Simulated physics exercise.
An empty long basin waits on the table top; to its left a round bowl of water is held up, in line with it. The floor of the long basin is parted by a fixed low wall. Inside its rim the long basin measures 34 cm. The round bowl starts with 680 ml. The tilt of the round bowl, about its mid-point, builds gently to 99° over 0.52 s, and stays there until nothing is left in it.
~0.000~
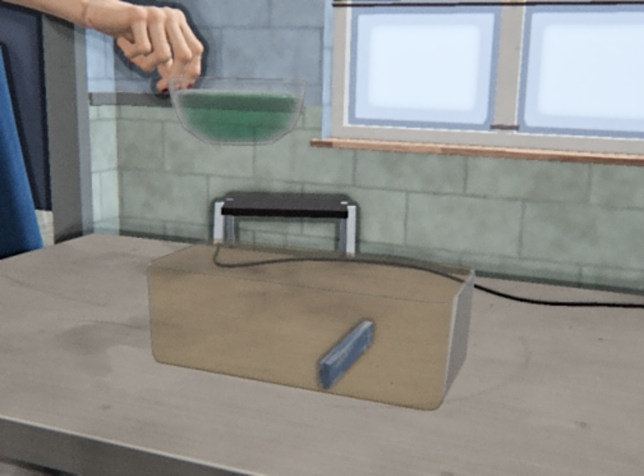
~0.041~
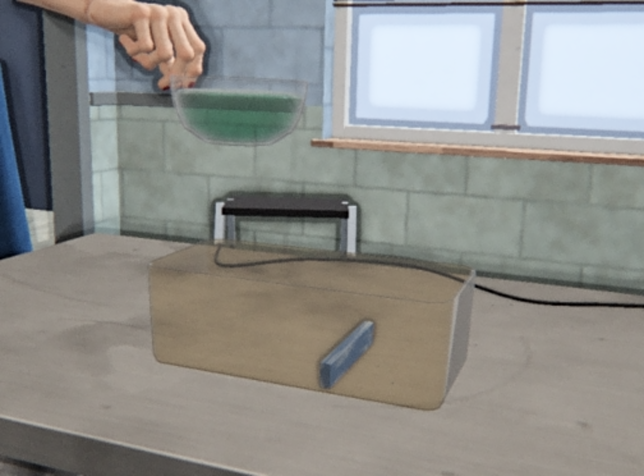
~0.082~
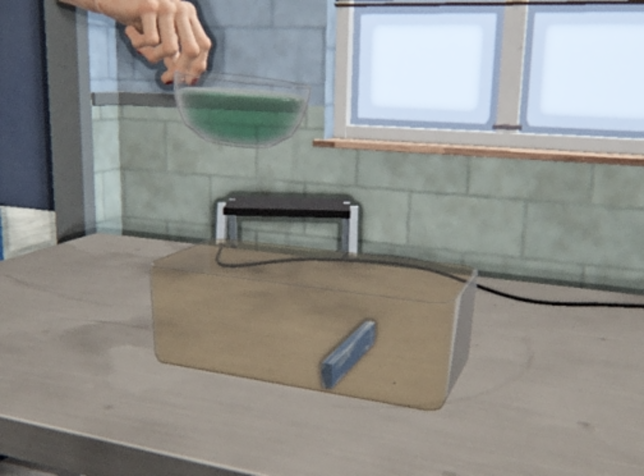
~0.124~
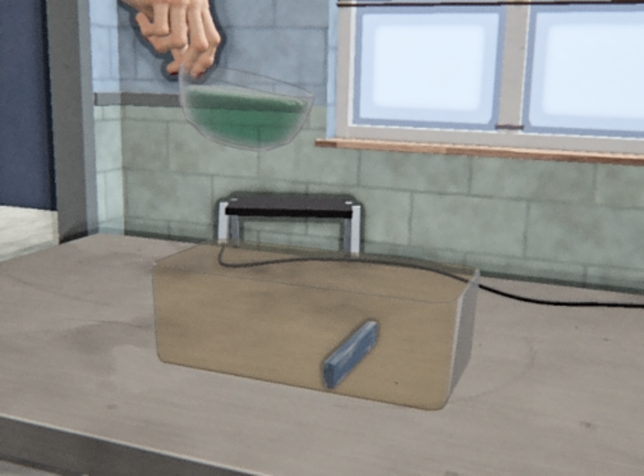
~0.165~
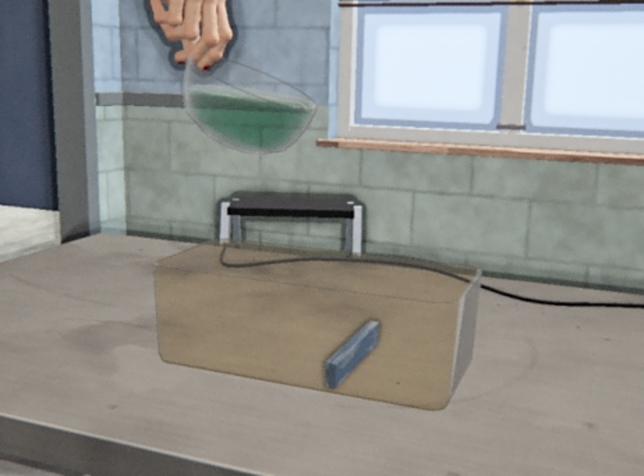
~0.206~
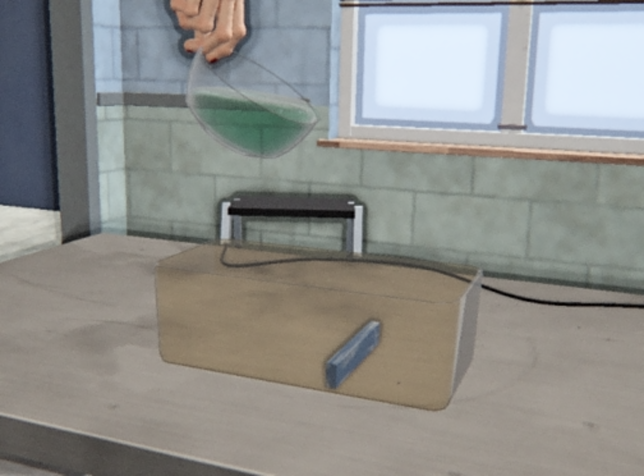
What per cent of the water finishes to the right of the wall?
Roughly 36 per cent is past the wall.
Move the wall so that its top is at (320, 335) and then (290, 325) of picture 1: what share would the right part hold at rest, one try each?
In turn about 65 and 85 per cent.
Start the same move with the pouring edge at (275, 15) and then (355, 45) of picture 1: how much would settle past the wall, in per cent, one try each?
First 25, then 60 per cent.
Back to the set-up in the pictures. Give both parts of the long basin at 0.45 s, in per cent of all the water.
Left about 8, right about 18.
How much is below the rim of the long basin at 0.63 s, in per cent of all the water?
Some 88 per cent.
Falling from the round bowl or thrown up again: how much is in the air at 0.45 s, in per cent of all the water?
Some 58 per cent.
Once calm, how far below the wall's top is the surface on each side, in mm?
Some 16 mm on the left and 14 mm on the right.
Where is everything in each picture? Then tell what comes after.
In the first frame, it leans 0°; its right rim is at (300, 82); the water meets the walls at (186, 91) and (299, 96); the long basin's rim runs from (179, 252) to (464, 286); the wall's top is at (348, 342).
In the second frame, it leans 2°; its right rim is at (302, 84); the water meets the walls at (187, 91) and (300, 96).
In the third frame, it leans 6°; its right rim is at (305, 90); the water meets the walls at (190, 89) and (303, 99).
In the fourth frame, it leans 13°; its right rim is at (309, 99); the water meets the walls at (194, 86) and (308, 101).
In the fifth frame, it leans 23°; its right rim is at (311, 112); the water meets the walls at (199, 87) and (313, 104).
In the sixth frame, it leans 34°; its right rim is at (310, 126); the water meets the walls at (202, 89) and (305, 112); 5 per cent is over the edge.
After 0.45 s the tilt is 95° and 16 per cent is still to pour, 8 is left of the wall and 18 right of it.
After 0.63 s the tilt is 99° and 2 per cent is still to pour, 45 is left of the wall and 43 right of it.
After 0.82 s the tilt is 99° and 0 per cent is still to pour, 56 is left of the wall and 37 right of it.
After 1.02 s the tilt is 99° and 0 per cent is still to pour, 60 is left of the wall and 36 right of it.
In the end 60 per cent lies left of the wall, 36 right of it and 4 outside.
